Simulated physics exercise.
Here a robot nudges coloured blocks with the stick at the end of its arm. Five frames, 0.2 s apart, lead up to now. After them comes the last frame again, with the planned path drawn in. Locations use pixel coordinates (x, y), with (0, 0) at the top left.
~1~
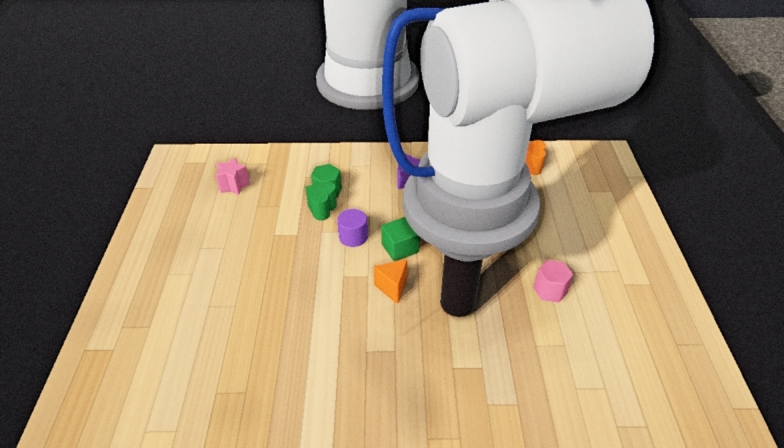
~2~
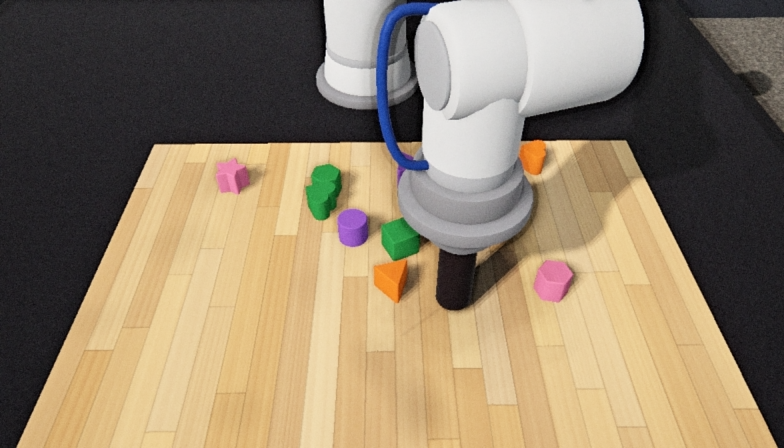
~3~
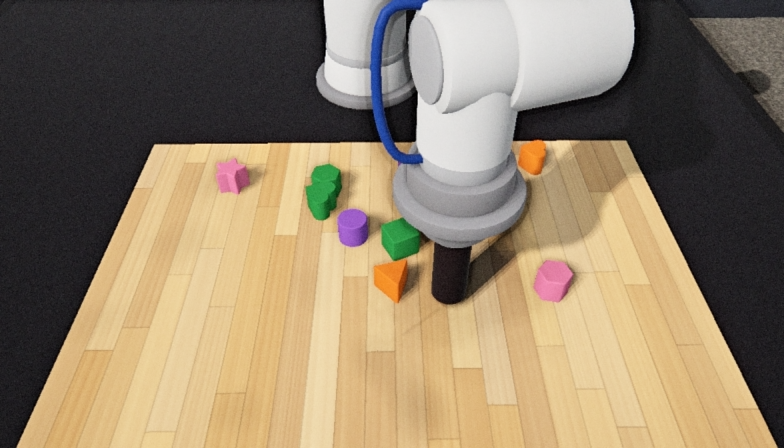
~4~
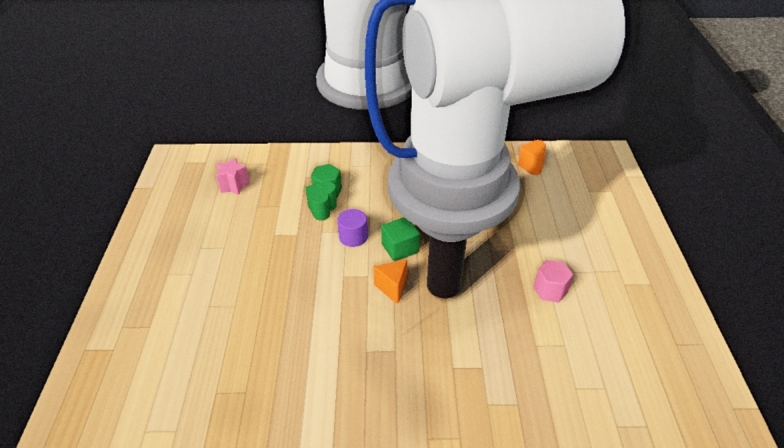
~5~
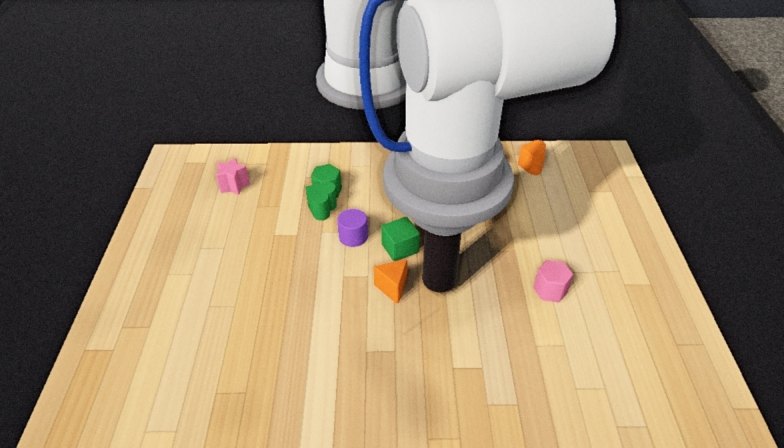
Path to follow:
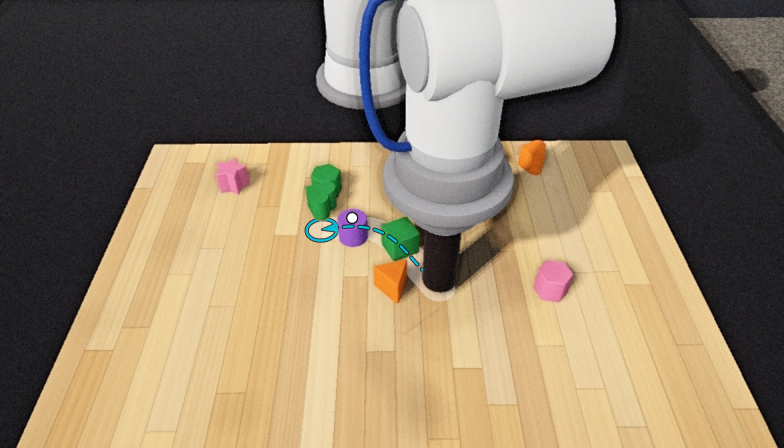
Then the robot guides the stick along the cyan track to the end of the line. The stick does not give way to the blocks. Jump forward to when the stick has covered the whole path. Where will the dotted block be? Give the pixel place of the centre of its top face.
That would be at about pixel (298, 228).
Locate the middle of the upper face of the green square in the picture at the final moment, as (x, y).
Roughly at (349, 188).
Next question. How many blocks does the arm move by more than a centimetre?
Going by the path, two of them shift by more than about 1 cm.
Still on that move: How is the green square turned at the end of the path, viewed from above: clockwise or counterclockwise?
It swings round clockwise.
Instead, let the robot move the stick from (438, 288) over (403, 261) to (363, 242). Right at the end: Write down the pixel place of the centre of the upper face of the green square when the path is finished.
(382, 206)
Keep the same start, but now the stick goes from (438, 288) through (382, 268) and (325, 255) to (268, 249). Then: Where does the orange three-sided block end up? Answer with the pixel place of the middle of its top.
Put as a pixel place, it's (370, 268).
Path on the board, from (438, 288) by way of (408, 254) and (371, 229) to (322, 230); the dot is on the purple cylinder.
On the path given first. One third of the way, stick at (407, 244); green square at (387, 217).
Two thirds of the way, stick at (371, 221); purple cylinder at (341, 218); green square at (357, 192).
At the end, stick at (321, 222); green heart at (317, 190), turned 20° clockwise; purple cylinder at (298, 228); orange three-sided block in place; green square at (349, 188), turned 25° clockwise.
